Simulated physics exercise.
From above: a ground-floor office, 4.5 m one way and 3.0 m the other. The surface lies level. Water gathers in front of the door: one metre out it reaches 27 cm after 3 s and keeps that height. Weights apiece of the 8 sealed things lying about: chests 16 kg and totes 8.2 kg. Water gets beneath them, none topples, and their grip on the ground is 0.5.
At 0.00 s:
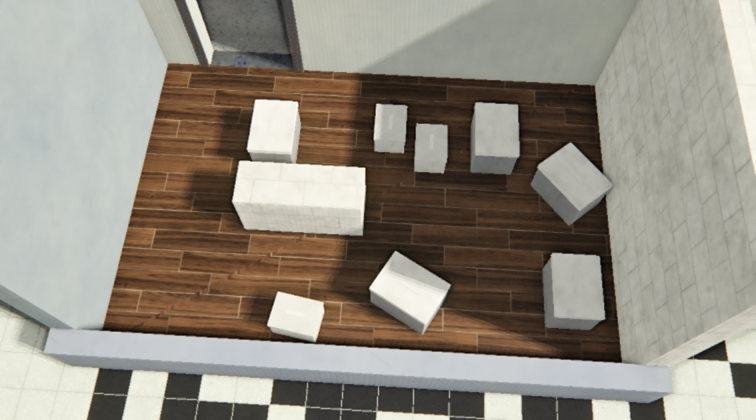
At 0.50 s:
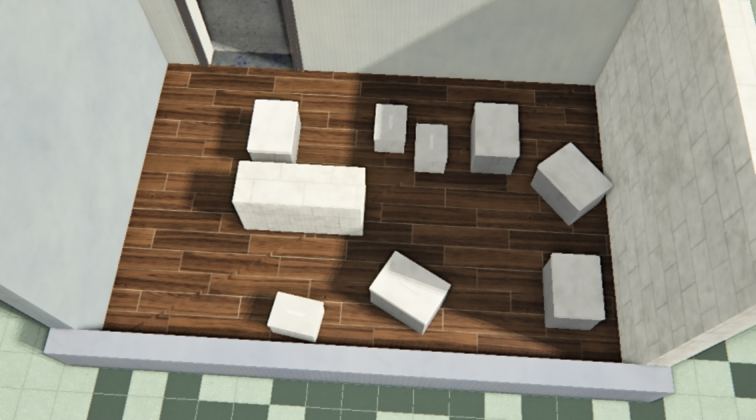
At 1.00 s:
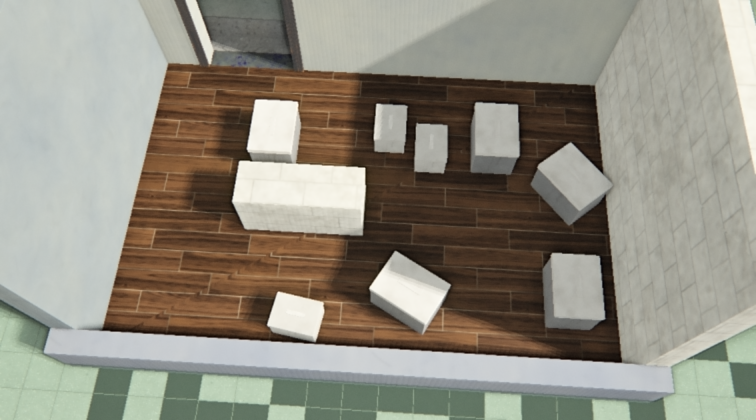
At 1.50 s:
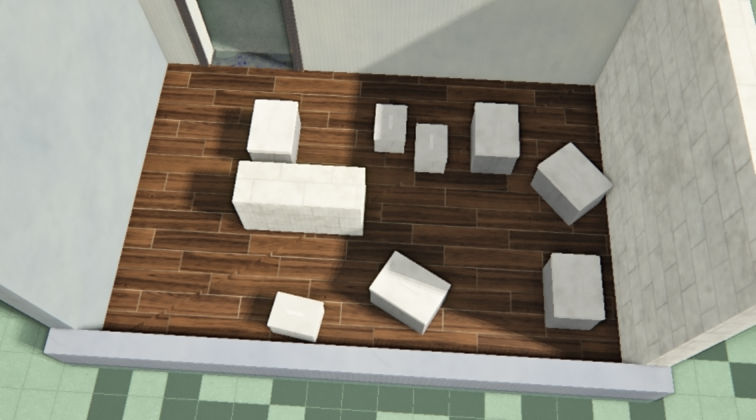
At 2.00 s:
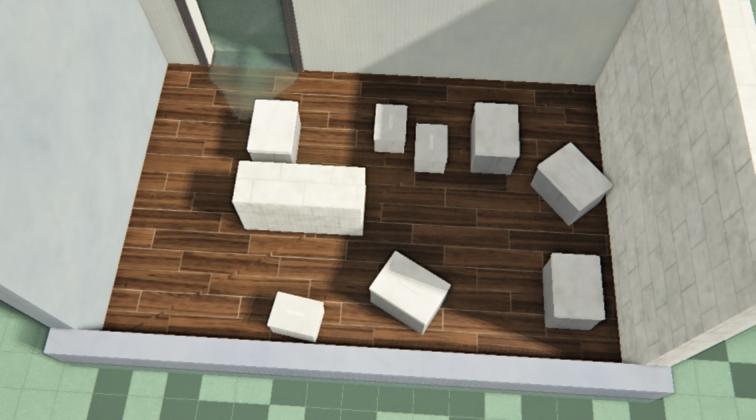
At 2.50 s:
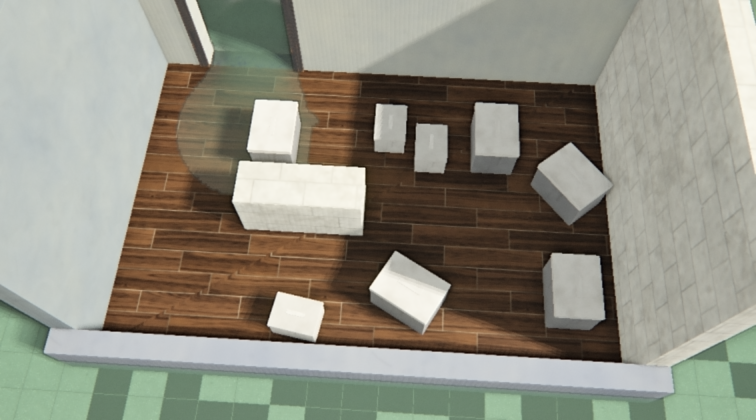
White blocks sit still on a wooden floor as clear water spreads in from the doorway.
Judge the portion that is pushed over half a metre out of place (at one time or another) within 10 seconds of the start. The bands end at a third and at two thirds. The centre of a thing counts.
Share: Two thirds or above.
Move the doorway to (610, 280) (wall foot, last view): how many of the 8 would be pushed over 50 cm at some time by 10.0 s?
In that case 4 of them.
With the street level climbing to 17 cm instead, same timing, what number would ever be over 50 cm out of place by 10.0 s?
Then 2.
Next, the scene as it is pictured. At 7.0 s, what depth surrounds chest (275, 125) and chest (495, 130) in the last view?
About 7 and 3 cm.
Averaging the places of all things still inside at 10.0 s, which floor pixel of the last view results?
At about (490, 135).
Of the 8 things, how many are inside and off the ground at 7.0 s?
At that moment 3.
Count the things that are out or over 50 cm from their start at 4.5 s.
By then 0.
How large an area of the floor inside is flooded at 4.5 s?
About 7.0 m2.
After 3.5 s 0 of 8 are over 50 cm from their spots; 0 afloat.
After 4.5 s 0 of 8 are over 50 cm from their spots; 0 afloat.
After 7.0 s 3 of 8 are over 50 cm from their spots; 3 afloat.
After 10.0 s 8 of 8 are over 50 cm from their spots, and 8 have been at some point; 7 afloat.
